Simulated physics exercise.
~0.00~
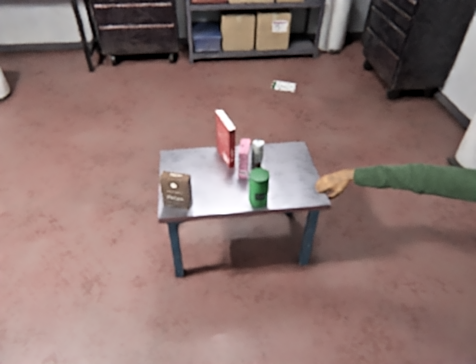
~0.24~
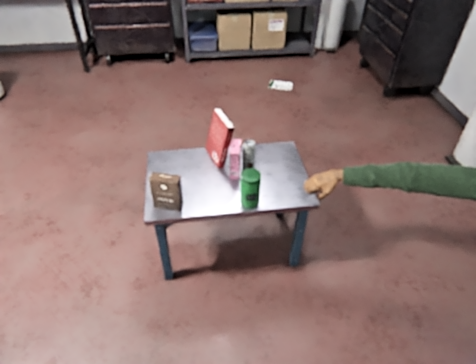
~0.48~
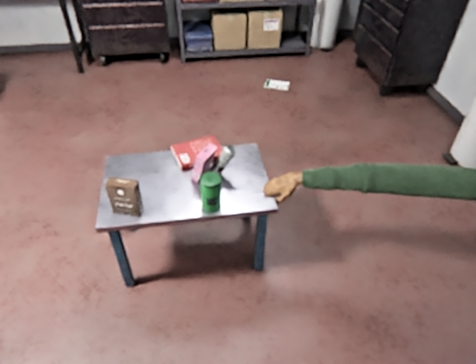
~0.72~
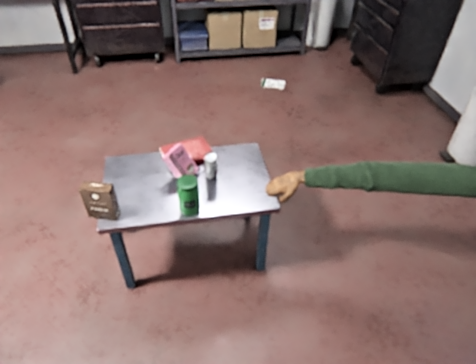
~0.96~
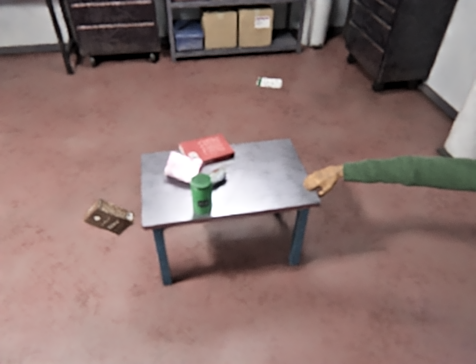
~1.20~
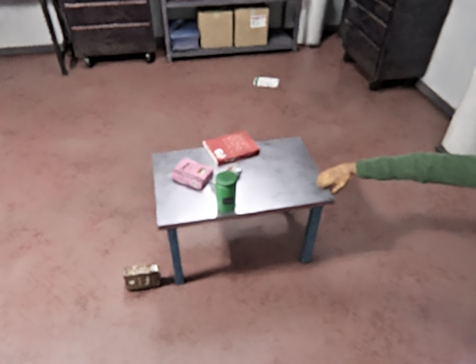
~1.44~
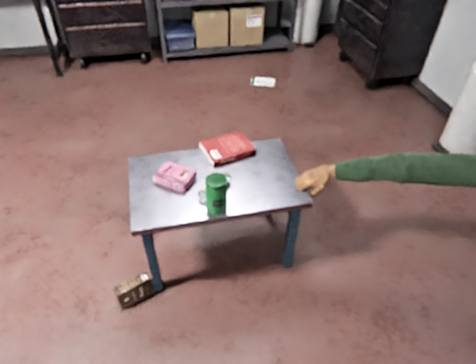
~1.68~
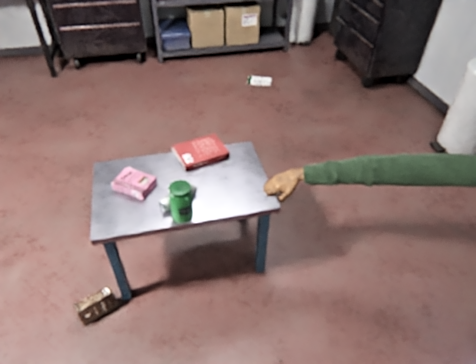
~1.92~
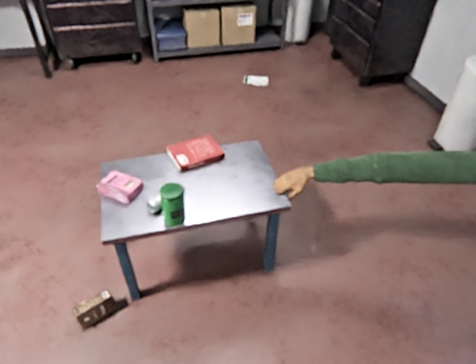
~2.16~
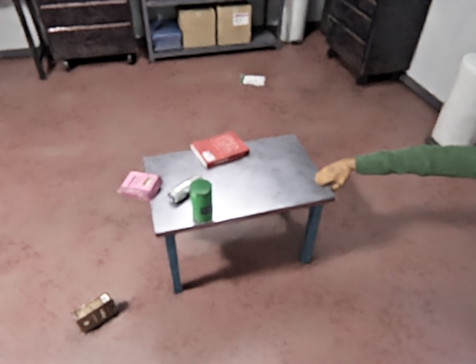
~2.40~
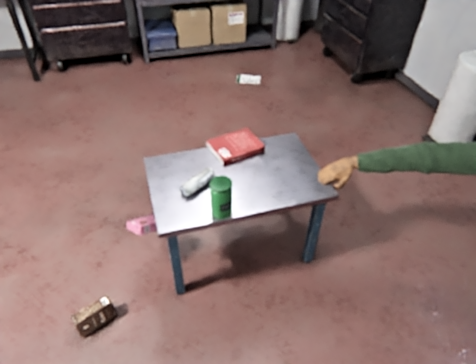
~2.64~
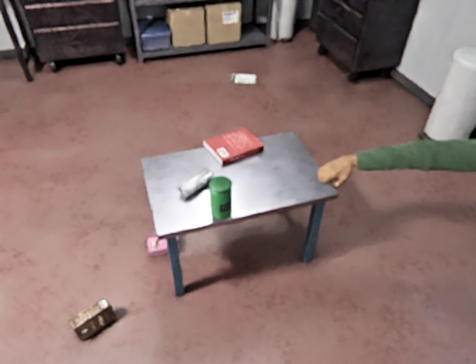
In a workshop, a hand jerks a table sideways, toppling items and dropping two packets.
